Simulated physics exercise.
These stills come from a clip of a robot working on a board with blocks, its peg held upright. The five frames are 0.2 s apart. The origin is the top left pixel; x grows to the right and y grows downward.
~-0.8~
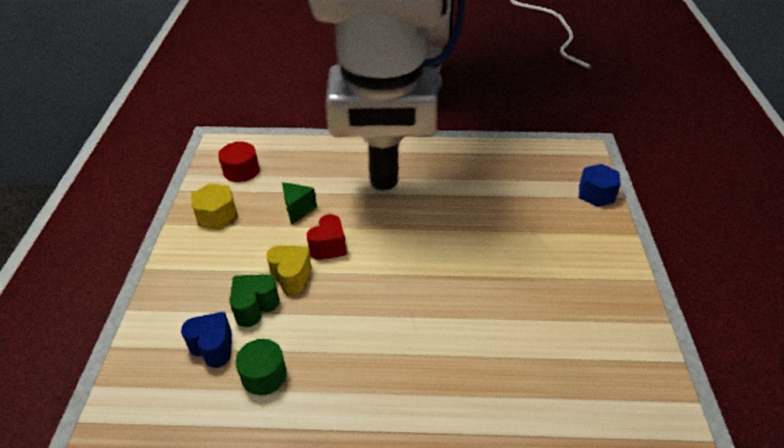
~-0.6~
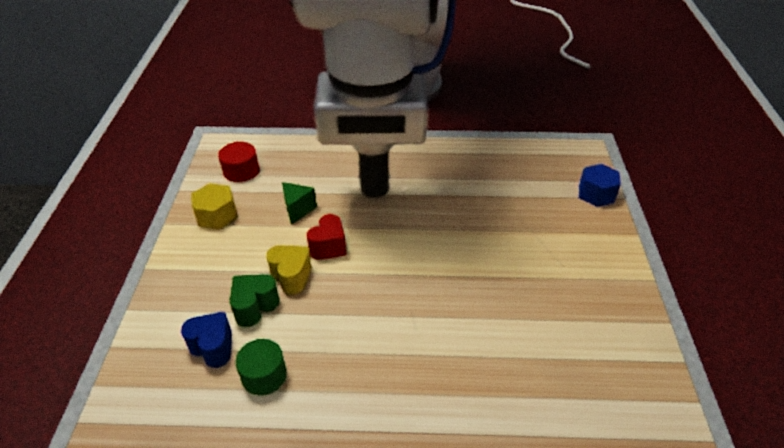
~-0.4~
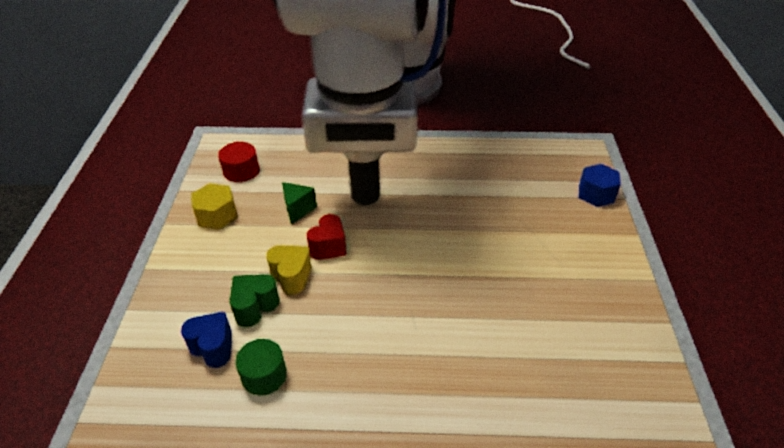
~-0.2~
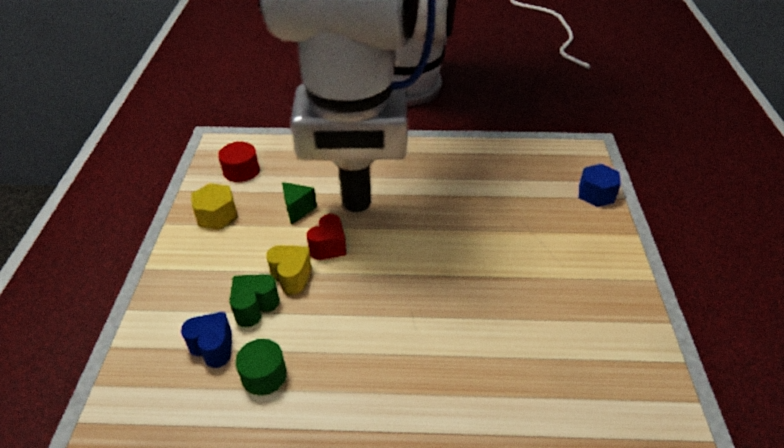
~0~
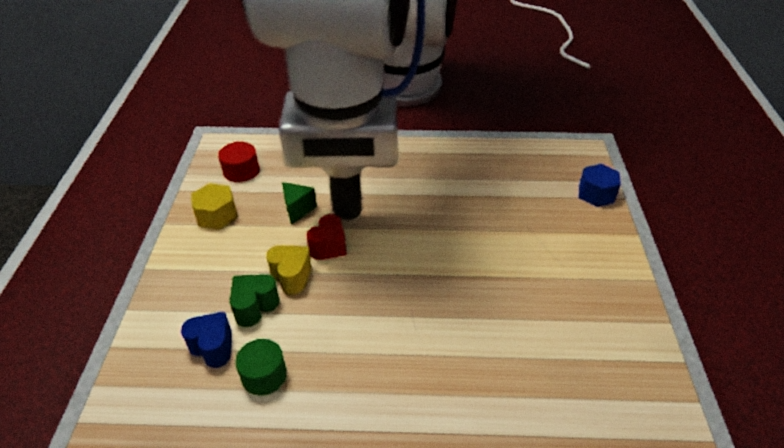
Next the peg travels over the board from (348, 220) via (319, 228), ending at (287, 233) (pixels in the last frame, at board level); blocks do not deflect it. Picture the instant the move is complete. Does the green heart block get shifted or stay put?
That one stays where it is.
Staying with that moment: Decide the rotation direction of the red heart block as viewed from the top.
Rotation: Counter-clockwise.
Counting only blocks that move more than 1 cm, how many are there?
That makes 1 block.
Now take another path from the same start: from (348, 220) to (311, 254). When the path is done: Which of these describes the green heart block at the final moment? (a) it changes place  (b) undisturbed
a - it changes place.
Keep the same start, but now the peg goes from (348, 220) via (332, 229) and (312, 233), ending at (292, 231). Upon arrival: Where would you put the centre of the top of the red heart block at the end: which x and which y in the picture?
My best guess is (313, 239).
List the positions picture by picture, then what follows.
Peg tip (384, 181); block tops, green heart block (249, 288); yellow heart block (288, 258); red heart block (327, 228), in the first frame.
Peg (375, 189); blocks unchanged, in the second frame.
Peg (366, 196); blocks unchanged, in the third frame.
Peg (357, 203); blocks unchanged, in the fourth frame.
Peg (348, 210); green heart block (249, 288); yellow heart block (288, 258); red heart block (327, 228), in the fifth frame.
The first path, step by step. Halfway along, peg (317, 218); yellow heart block (288, 260), turned 15° clockwise; red heart block (316, 235), turned 40° anticlockwise.
At the end, peg (285, 223); green heart block in place; yellow heart block (288, 261), turned 15° clockwise; red heart block (313, 236), turned 60° anticlockwise.
